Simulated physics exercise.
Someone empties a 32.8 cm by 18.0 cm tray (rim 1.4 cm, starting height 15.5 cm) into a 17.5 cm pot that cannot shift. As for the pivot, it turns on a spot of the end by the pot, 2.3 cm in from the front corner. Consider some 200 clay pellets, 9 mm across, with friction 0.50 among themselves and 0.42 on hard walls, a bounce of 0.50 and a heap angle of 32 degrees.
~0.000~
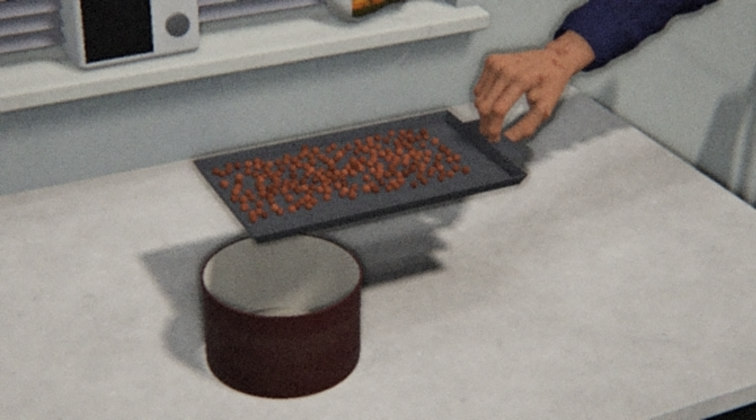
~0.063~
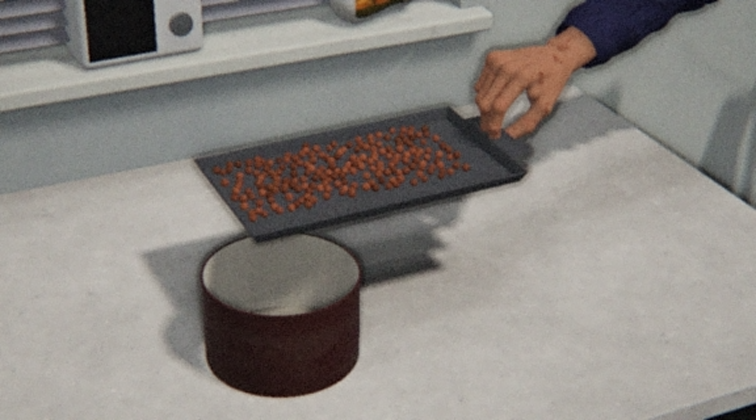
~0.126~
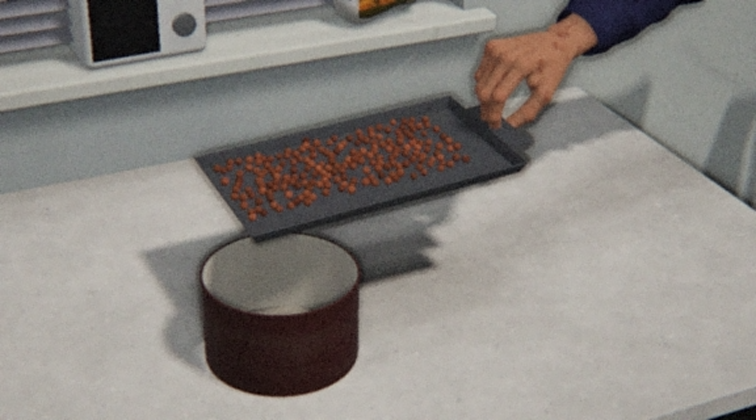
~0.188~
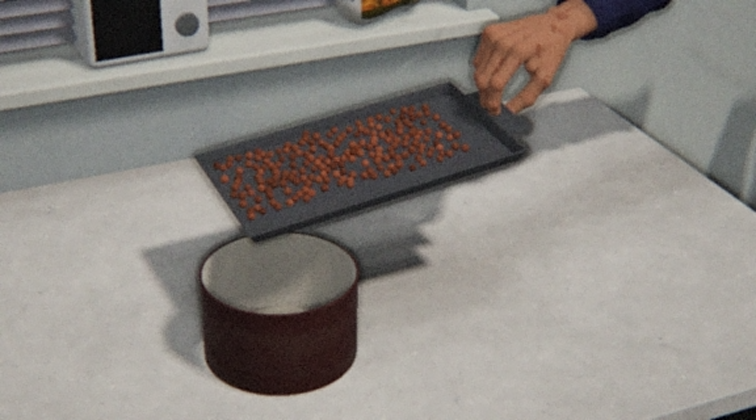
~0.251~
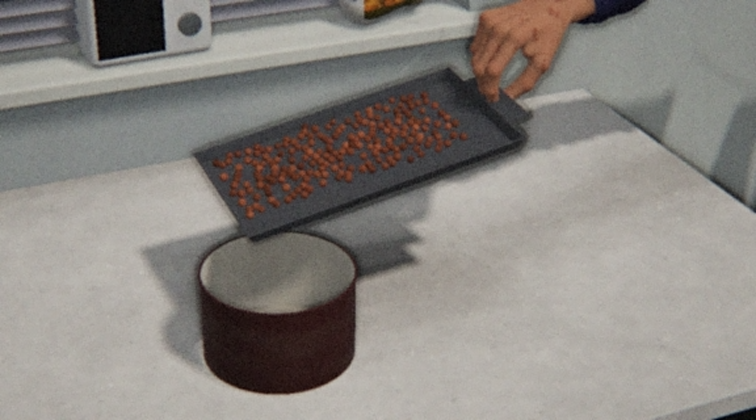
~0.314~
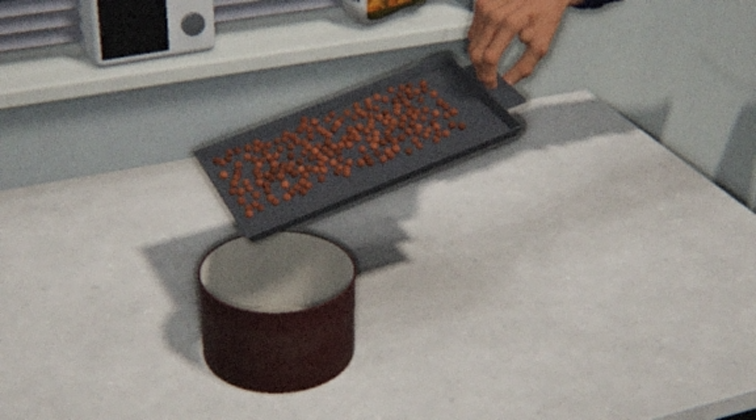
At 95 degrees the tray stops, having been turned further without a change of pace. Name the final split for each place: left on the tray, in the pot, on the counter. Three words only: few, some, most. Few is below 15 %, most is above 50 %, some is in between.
Tray - few, pot - most, counter - some.
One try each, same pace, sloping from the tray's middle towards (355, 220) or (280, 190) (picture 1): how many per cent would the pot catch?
Approximately 75 percent, then 25 percent.
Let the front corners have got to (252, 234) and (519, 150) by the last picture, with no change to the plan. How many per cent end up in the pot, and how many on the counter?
Final per cent - pot 100, counter 0.
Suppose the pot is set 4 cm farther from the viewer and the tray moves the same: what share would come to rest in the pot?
My estimate: Some 60 per cent.
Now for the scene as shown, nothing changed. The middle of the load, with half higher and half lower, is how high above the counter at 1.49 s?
Some 18 cm above the counter.
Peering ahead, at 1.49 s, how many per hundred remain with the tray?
Estimate: Near 70 in a hundred.
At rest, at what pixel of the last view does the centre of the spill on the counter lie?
(154, 339).
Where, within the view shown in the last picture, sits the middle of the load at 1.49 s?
Look about (228, 210) in the last view.
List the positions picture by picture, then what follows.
The first picture shows tray tilt 0 degrees, front corners at (258, 232) and (520, 173); middle of the pieces at (344, 173); pot at (282, 273).
The second picture shows tray tilt 1 degrees, front corners at (257, 232) and (520, 170); middle of the pieces at (345, 171).
The third picture shows tray tilt 4 degrees, front corners at (255, 232) and (520, 161), lowest corner left front; middle of the pieces at (344, 166).
The fourth picture shows tray tilt 7 degrees, front corners at (254, 232) and (519, 149), lowest corner left front; middle of the pieces at (344, 159).
The fifth picture shows tray tilt 10 degrees, front corners at (252, 232) and (517, 137), lowest corner left front; middle of the pieces at (342, 152).
The sixth picture shows tray tilt 14 degrees, front corners at (250, 232) and (515, 125), lowest corner left front; middle of the pieces at (341, 145); pot at (277, 270). Its pace works out near 55 degrees a second.
After 1.02 s, tilt 52 degrees; the tray holds 90 %, the pot 5 %.
After 1.49 s, tilt 77 degrees; the tray holds 70 %, the pot 20 %.
After 2.04 s, tilt 95 degrees; the tray holds 0 %, the pot 65 %.
At rest (2.5 s), tray 0 %, pot 65 %, counter 35 %.
